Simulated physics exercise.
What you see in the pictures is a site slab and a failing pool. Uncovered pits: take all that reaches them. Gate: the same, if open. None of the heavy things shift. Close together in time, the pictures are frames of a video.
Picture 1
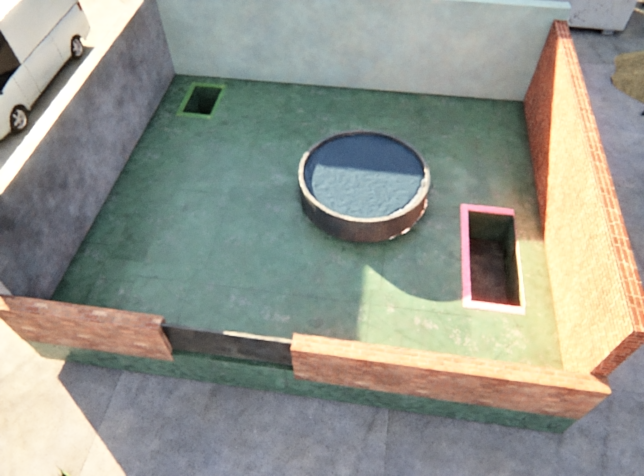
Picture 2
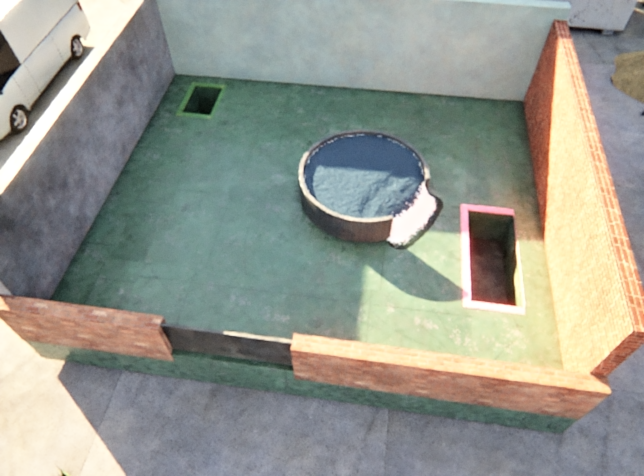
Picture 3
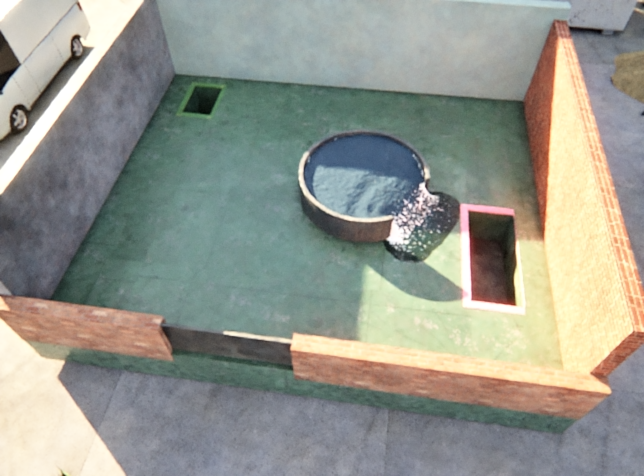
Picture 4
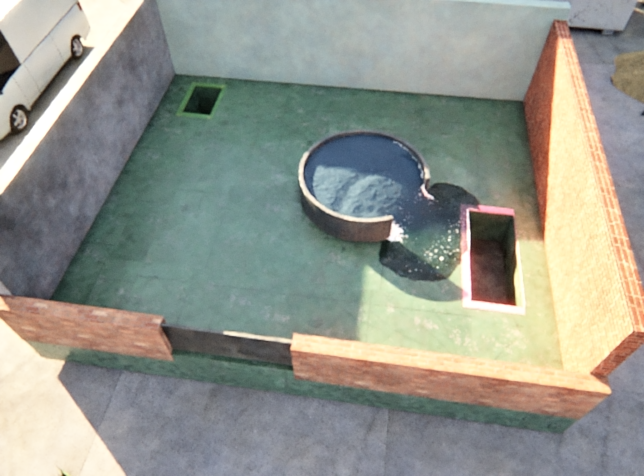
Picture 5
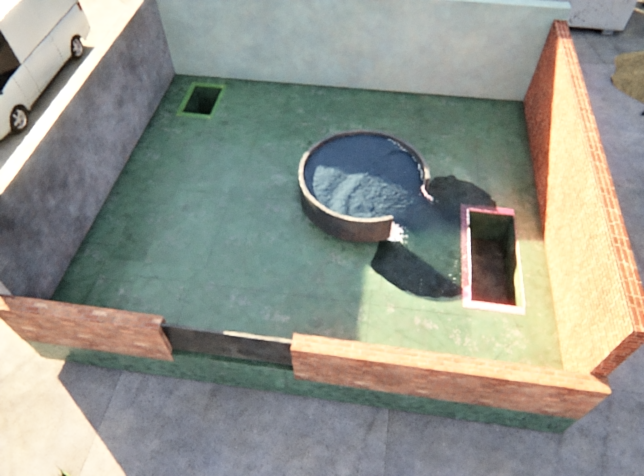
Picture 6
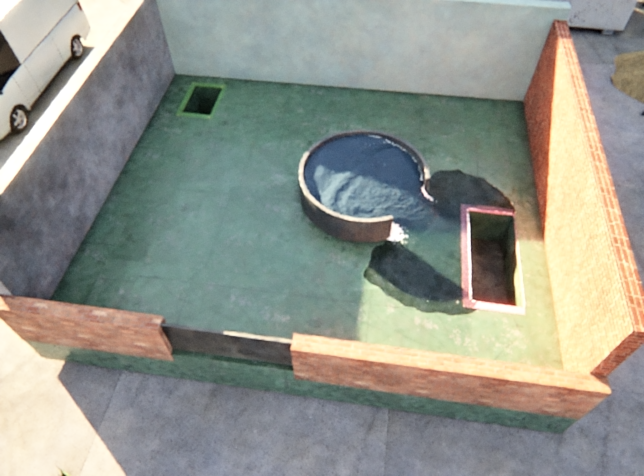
A round pool breaks open at its lower right side and water spreads around the pink-edged pit.
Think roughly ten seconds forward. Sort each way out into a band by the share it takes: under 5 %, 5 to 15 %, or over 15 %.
Shares: The gate takes under 5 %; the green pit takes under 5 %; the pink pit takes over 15 %.
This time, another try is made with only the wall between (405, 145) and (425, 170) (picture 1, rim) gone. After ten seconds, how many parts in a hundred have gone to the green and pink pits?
Green takes 8 in a hundred, pink takes 15 in a hundred.
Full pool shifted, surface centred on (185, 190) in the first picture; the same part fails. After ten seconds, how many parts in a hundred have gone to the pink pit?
Pink: 40 %.
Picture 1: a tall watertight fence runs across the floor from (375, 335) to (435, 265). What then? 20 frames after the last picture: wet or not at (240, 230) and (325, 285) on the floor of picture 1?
Spared, then swamped.
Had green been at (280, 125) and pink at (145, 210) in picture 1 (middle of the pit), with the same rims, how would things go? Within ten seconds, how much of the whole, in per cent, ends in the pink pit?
Share for the pink pit: 12 percent.
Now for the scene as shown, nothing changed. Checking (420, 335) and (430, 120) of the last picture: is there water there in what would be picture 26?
One after the other: Waterlogged, left dry.
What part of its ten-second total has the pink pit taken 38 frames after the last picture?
Something like 80 in a hundred.
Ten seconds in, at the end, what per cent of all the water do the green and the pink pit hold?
Roughly 0 and 66 %.
A moment on, water covers 10 % of the floor; the gate 0 %, the green pit 0 %, the pink pit 12 %.
Next, water covers 15 % of the floor; the gate 0 %, the green pit 0 %, the pink pit 25 %.
Then, water covers 20 % of the floor; the gate 0 %, the green pit 0 %, the pink pit 38 %.
Later, water covers 20 % of the floor; the gate 0 %, the green pit 0 %, the pink pit 54 %.
In the end, water covers 15 % of the floor; the gate 0 %, the green pit 0 %, the pink pit 66 %.
